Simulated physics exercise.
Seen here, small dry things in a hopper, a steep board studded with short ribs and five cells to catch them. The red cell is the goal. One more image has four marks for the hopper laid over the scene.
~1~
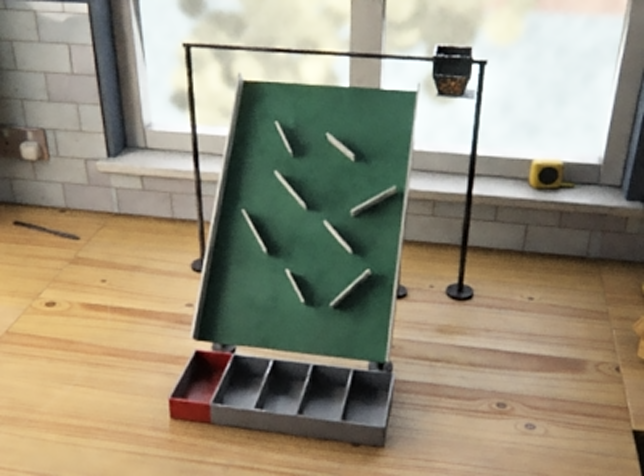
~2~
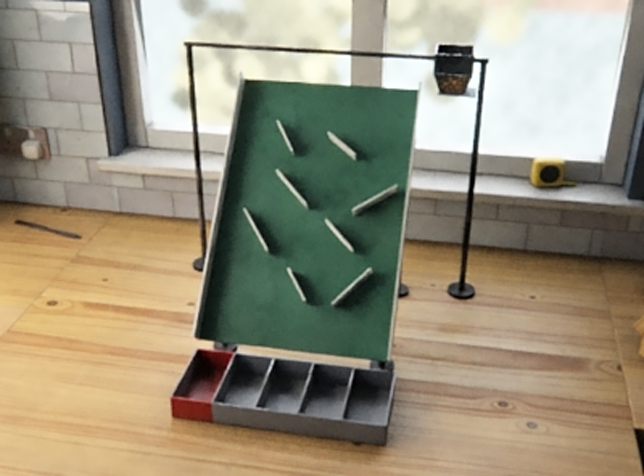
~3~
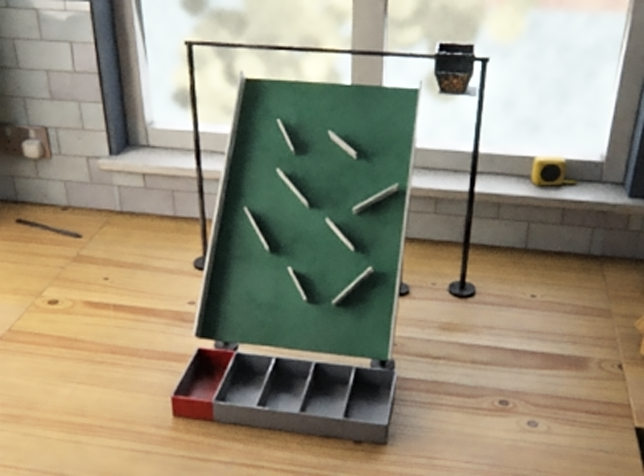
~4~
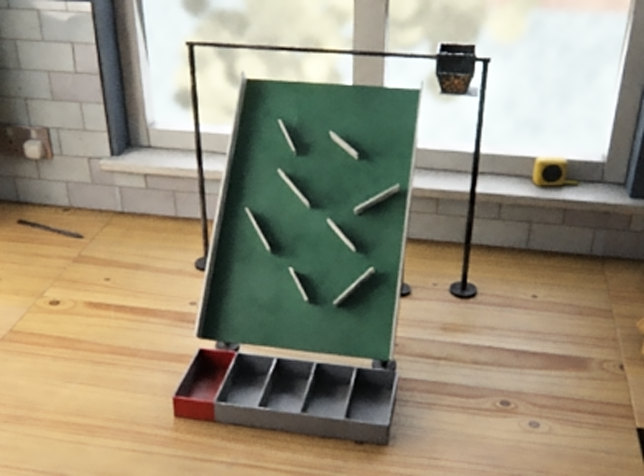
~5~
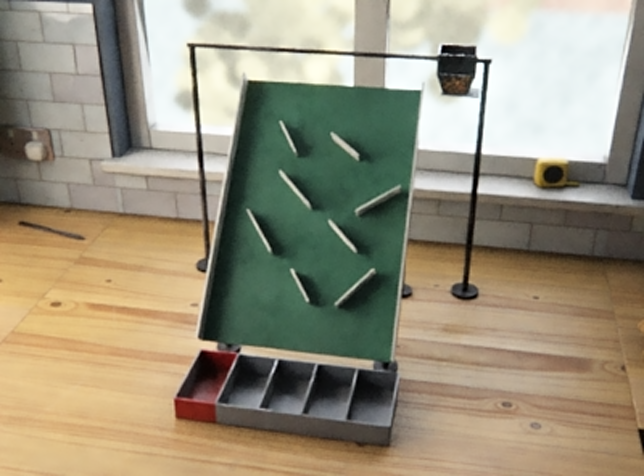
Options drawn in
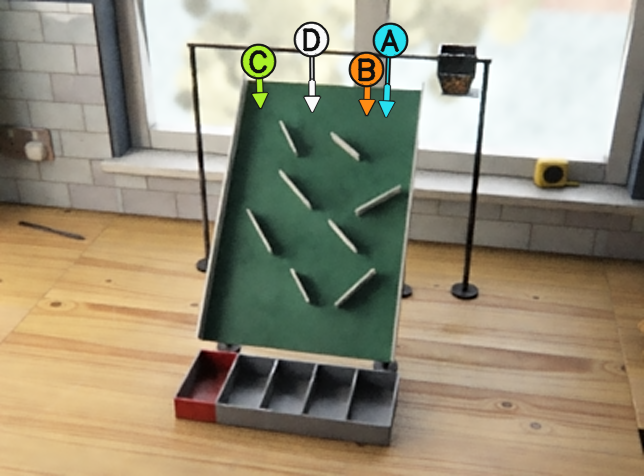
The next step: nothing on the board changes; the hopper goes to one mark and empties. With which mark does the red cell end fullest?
The best mark is C.
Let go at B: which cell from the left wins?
The third.
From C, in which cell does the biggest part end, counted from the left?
The first from the left.
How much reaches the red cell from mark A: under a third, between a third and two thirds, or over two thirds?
Under a third.
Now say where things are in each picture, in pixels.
In the first frame, hopper at (451, 84), roasted chickpeas, door shut.
In the second frame, ribs (277, 120) to (292, 150), (328, 132) to (355, 154), (277, 170) to (306, 204).
In the third frame, ribs (353, 209) to (397, 184), (245, 208) to (267, 249), (327, 218) to (352, 247).
In the fourth frame, ribs (290, 268) to (306, 300), (334, 303) to (373, 268).
In the fifth frame, red cell at (195, 409), number 1 of 5 from the left.
On the marked copy, mark A meets the board at (386, 111); mark B meets the board at (366, 109); mark C meets the board at (260, 102); mark D meets the board at (312, 106).
For mark A, a small part in the red cell, nearly all in other cells.
For mark B, a stray few in the red cell, nearly all in other cells, a small part held on the board.
For mark C, about two thirds in the red cell, about a quarter in other cells, a stray few outside the box.
For mark D, none in the red cell, nearly all in other cells.
